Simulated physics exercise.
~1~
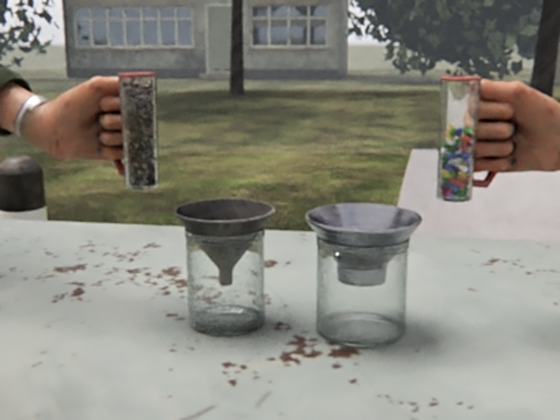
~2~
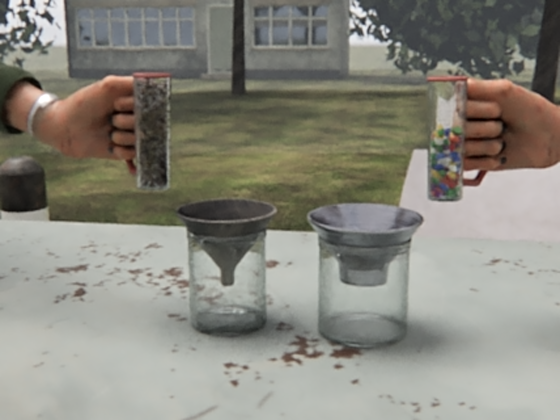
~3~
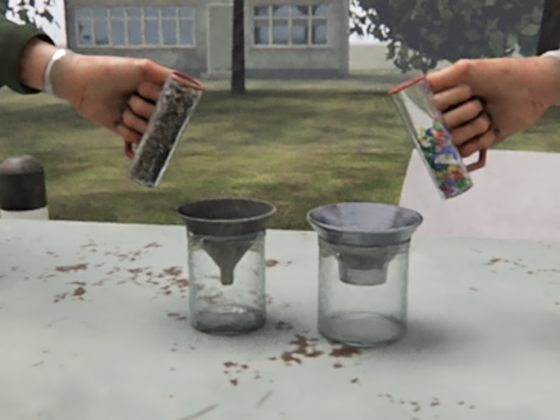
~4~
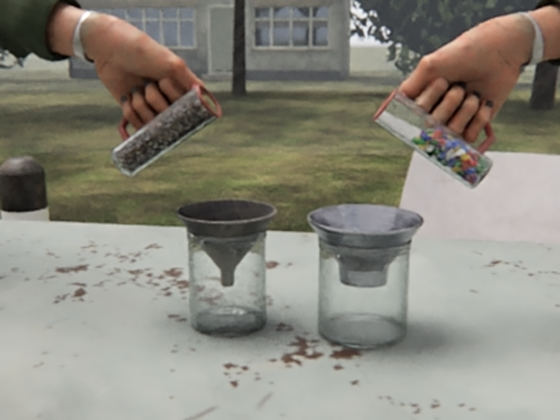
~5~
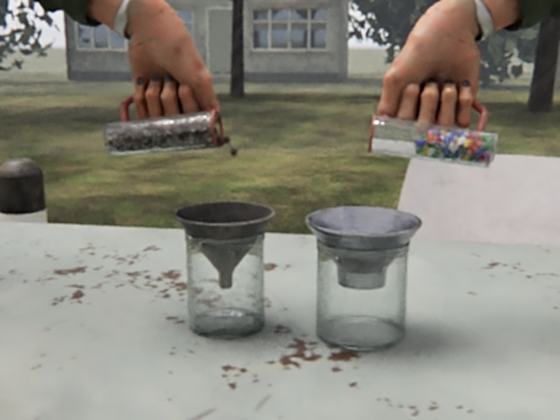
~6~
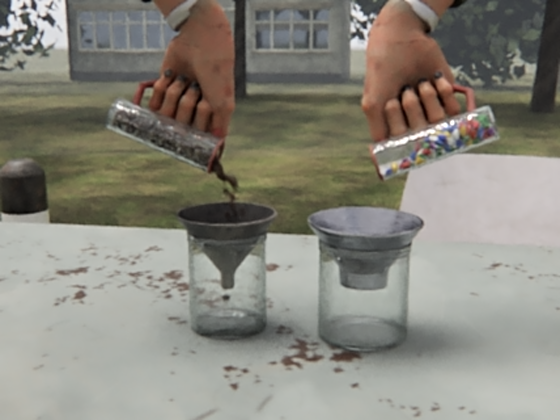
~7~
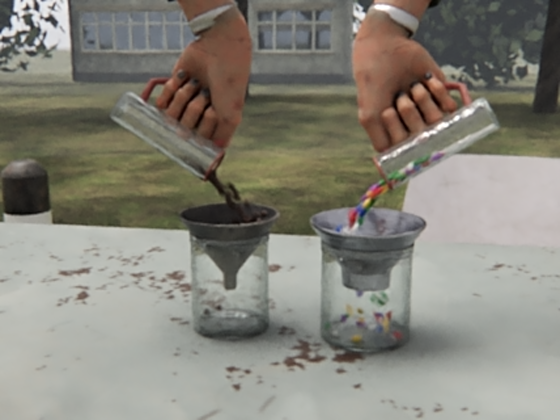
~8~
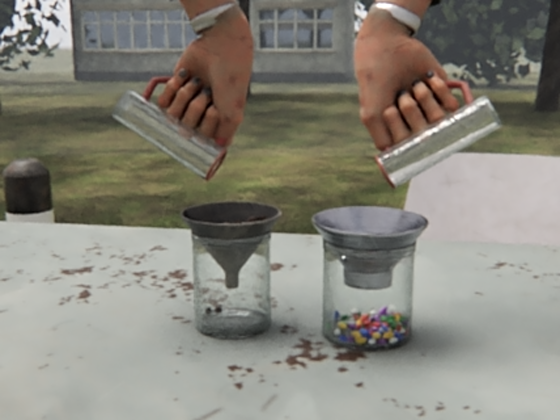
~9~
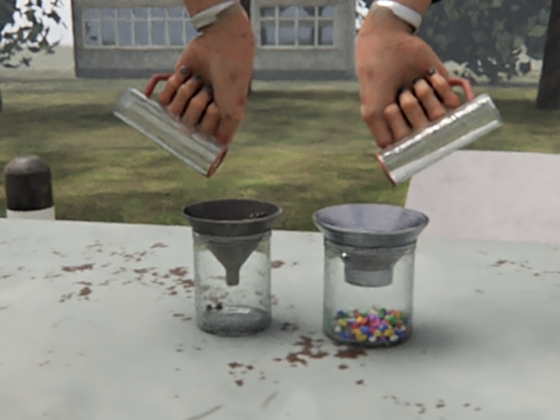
We see two hands tip clear cups over funnels set in glass jars, pouring dark grains on the left and colourful pieces on the right. The colourful pieces all drop into their jar, while nearly all the dark grains stay in the left funnel, leaving both cups empty.
